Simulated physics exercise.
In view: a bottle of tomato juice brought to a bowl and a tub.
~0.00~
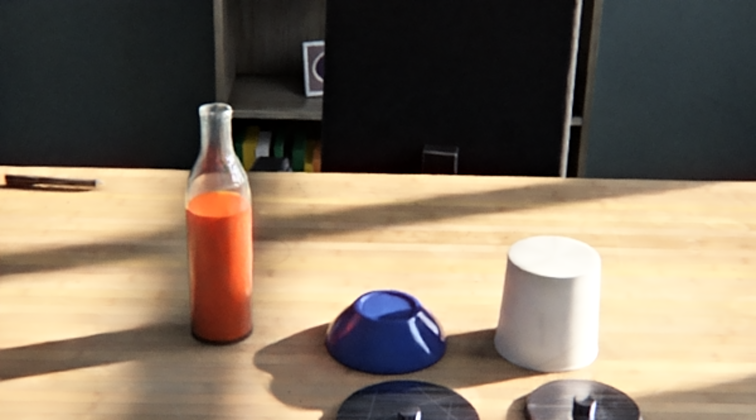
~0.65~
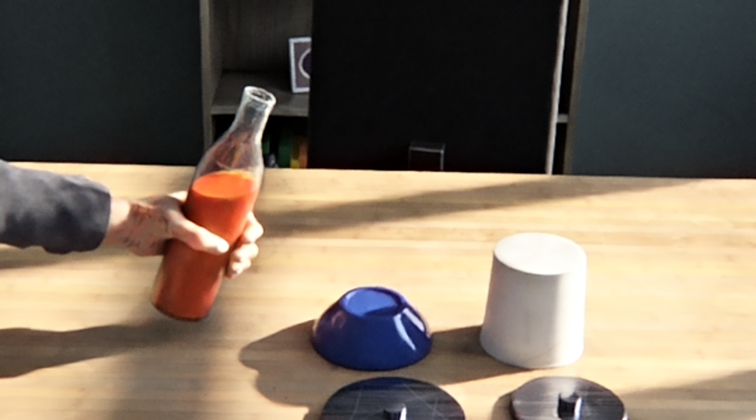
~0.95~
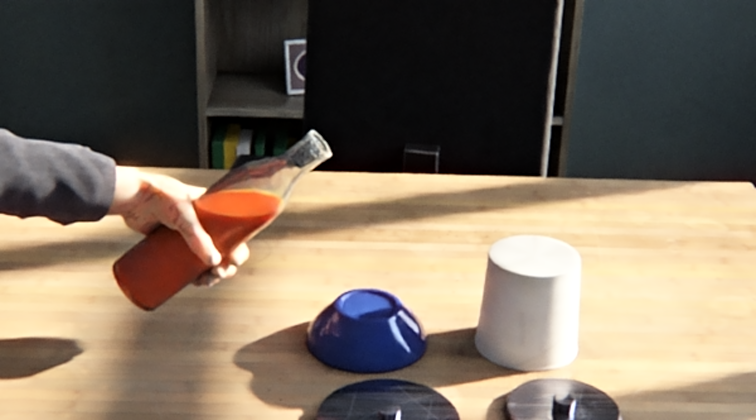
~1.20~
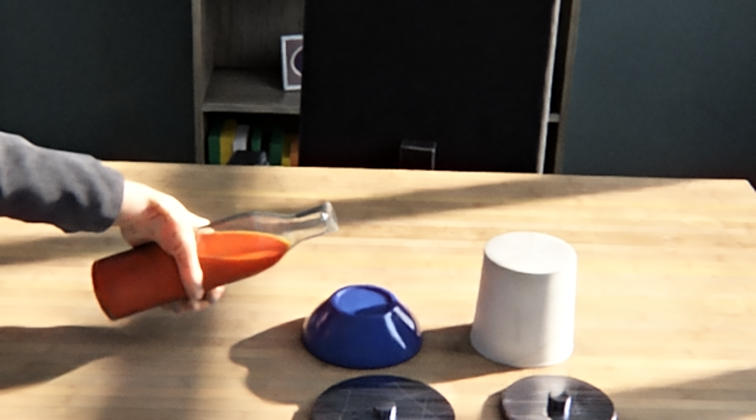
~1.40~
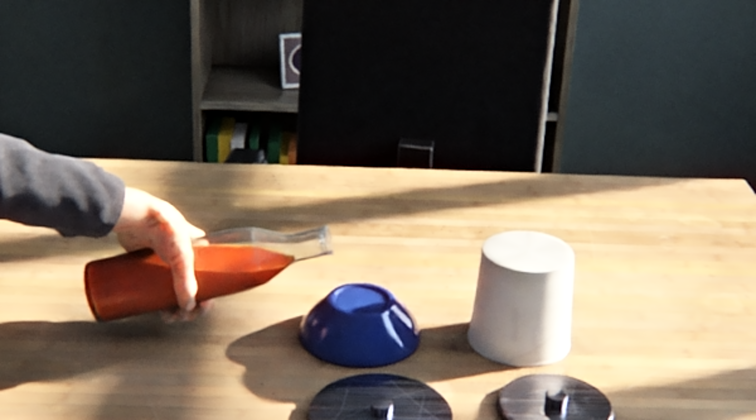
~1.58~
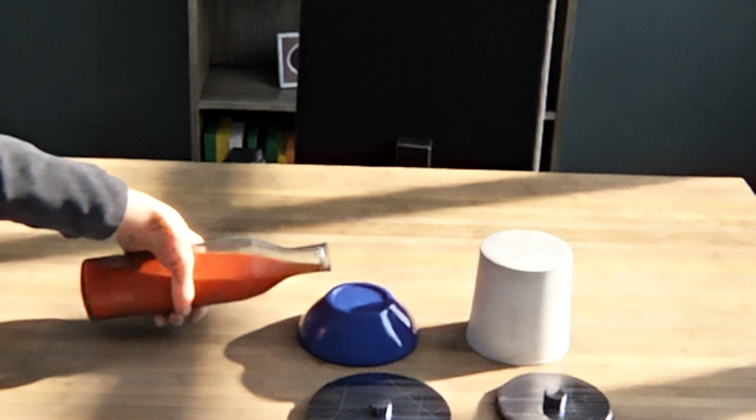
On a sunlit wooden table, a glass bottle of orange-red liquid stands to the left of an upturned blue bowl and an upturned pale tub. A hand reaches in from the left, lifts the bottle and tilts it rightward until it lies nearly level, its mouth near the bowl.
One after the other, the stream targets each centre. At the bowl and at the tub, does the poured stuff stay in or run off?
Outcome: The bowl will end up with nothing, the tub will end up with nothing.
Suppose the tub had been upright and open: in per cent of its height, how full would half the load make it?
Level: Approx. 30 % of height.
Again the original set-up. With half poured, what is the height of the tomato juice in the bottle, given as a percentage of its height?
It comes out at some 30 per cent.
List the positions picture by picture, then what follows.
Nothing is moving yet; bottle (219, 221) about half full; bowl (387, 327) upside down; tub (550, 302) upside down, in the first frame.
The bottle is picked up; bottle (219, 200) tipped 20° with all of its load; bowl (372, 324) upside down, in the second frame.
Tilting; bottle (228, 214) tipped 50° with all of its load; tub (530, 301) upside down, in the third frame.
No stream yet; bottle (221, 253) tipped 70° with all of its load; bowl (363, 322) upside down, in the fourth frame.
Still nothing leaves it; bottle (215, 265) tipped 75° with all of its load; tub (523, 297) upside down, in the fifth frame.
On the point of pouring; bottle (212, 273) tipped 80° with all of its load; bowl (359, 319) upside down; tub (522, 296) upside down, in the sixth frame.
By 2.3 s, it runs off the upturned base of the bowl.
By 3.2 s, it runs off the upturned base of the tub.
By 4.6 s, the bowl is empty, in a puddle; the tub is empty, in a puddle.
